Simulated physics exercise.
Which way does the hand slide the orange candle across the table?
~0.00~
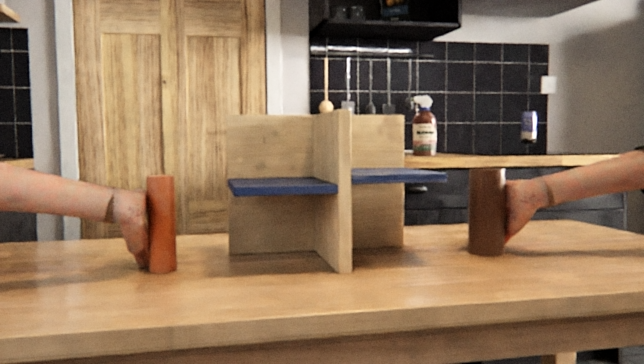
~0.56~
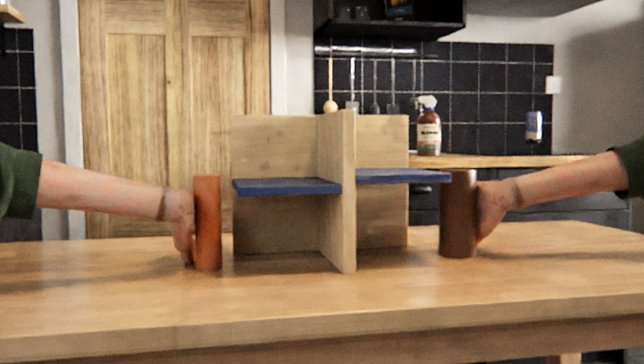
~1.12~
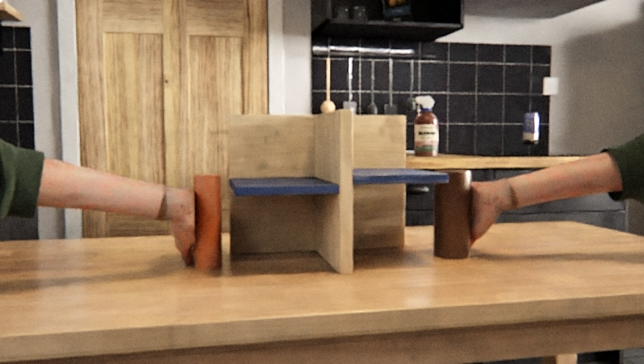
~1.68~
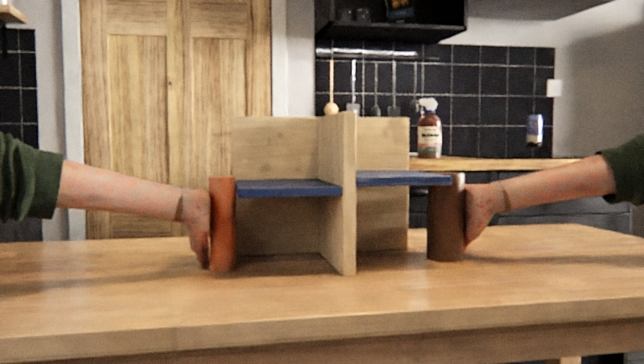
The orange candle is pushed to the right, toward the wooden stand with the blue shelves.
